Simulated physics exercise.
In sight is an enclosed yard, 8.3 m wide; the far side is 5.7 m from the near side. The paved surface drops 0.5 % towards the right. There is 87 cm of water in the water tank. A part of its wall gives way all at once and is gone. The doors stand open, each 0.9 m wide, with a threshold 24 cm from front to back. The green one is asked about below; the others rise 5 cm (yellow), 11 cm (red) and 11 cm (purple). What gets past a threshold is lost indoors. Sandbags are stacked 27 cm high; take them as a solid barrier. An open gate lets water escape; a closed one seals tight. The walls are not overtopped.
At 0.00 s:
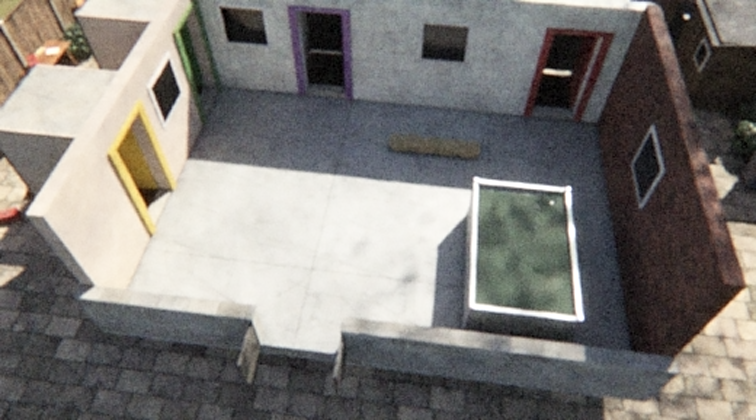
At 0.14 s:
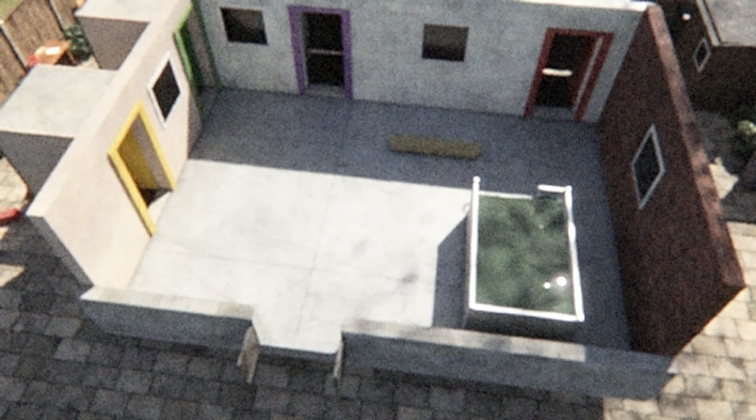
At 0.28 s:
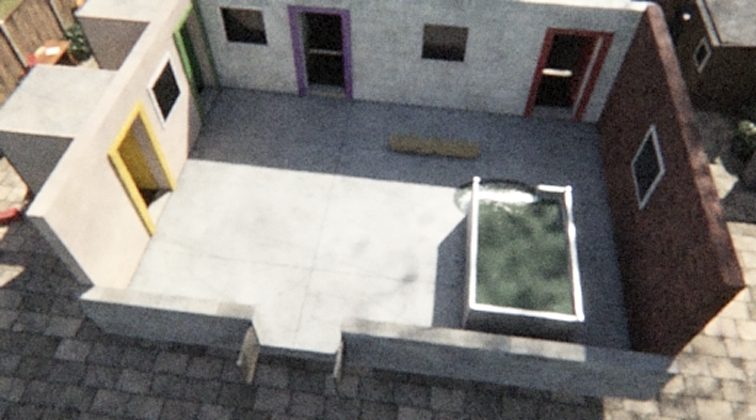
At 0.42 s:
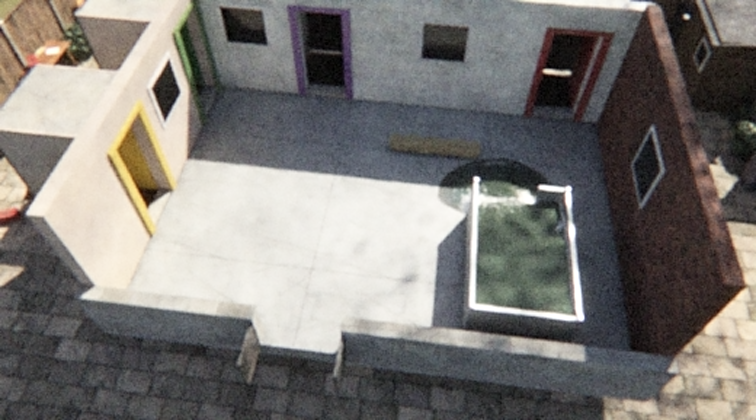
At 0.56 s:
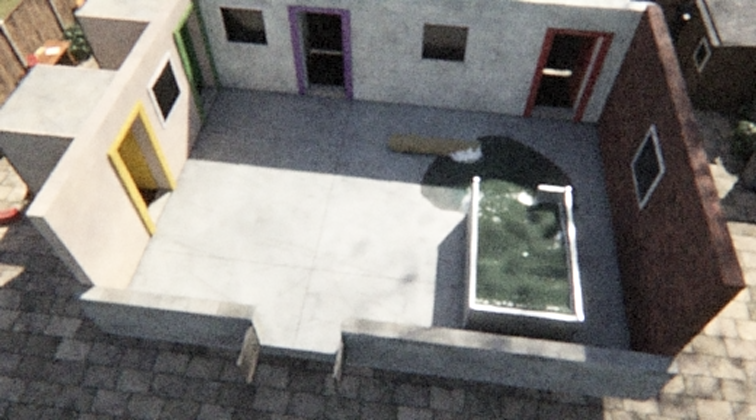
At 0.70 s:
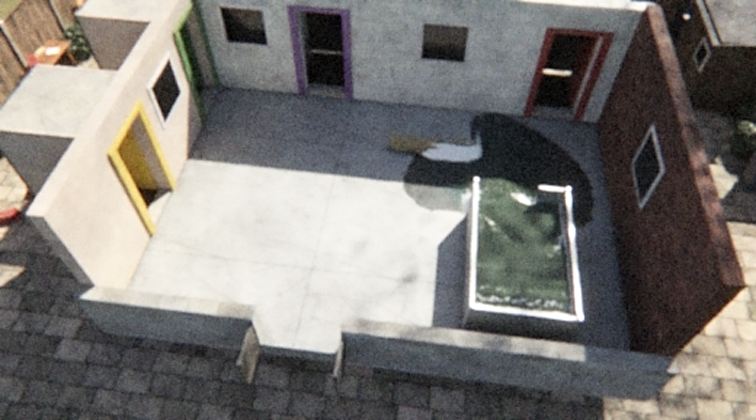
Water pouring from the far side of a tank and spreading in a dark pool around sandbags across a walled yard.
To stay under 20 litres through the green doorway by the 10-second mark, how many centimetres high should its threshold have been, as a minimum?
Some 12.5 cm above the ground.
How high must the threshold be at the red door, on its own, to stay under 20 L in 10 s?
Roughly 26 cm at red.
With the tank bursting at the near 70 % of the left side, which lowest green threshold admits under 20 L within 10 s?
Then roughly 16 cm.
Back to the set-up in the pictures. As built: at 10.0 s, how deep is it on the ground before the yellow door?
About 5.0 cm.
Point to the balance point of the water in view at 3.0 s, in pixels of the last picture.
At about (471, 191).
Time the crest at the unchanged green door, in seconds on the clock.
At about 3.8 s.
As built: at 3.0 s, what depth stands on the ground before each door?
Depths in cm: Yellow 0, red 27, green 4, purple 5.
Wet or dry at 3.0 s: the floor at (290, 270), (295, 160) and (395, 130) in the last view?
In that order: Dry, under water, flooded.
After 1.4 s water covers 25 % of the floor, deepest (47 cm) near (504, 117); it has not reached the green door.
After 3.0 s water covers 55 % of the floor, deepest (34 cm) near (597, 126); 4 cm at the green door, 0 litres in over its 19 cm threshold.
After 10.0 s water covers 90 % of the floor, deepest (14 cm) near (575, 370); 6 cm at the green door, 1 litre in over its 19 cm threshold.
At the green door as built, the water arrived by 3.0 s and peaked near 21 cm at 3.8 s.
With a threshold of 10.5 cm, 35 litres would have come in within the 10 s; with 14 cm, 12 litres. So under 20 litres takes about 12.5 cm.
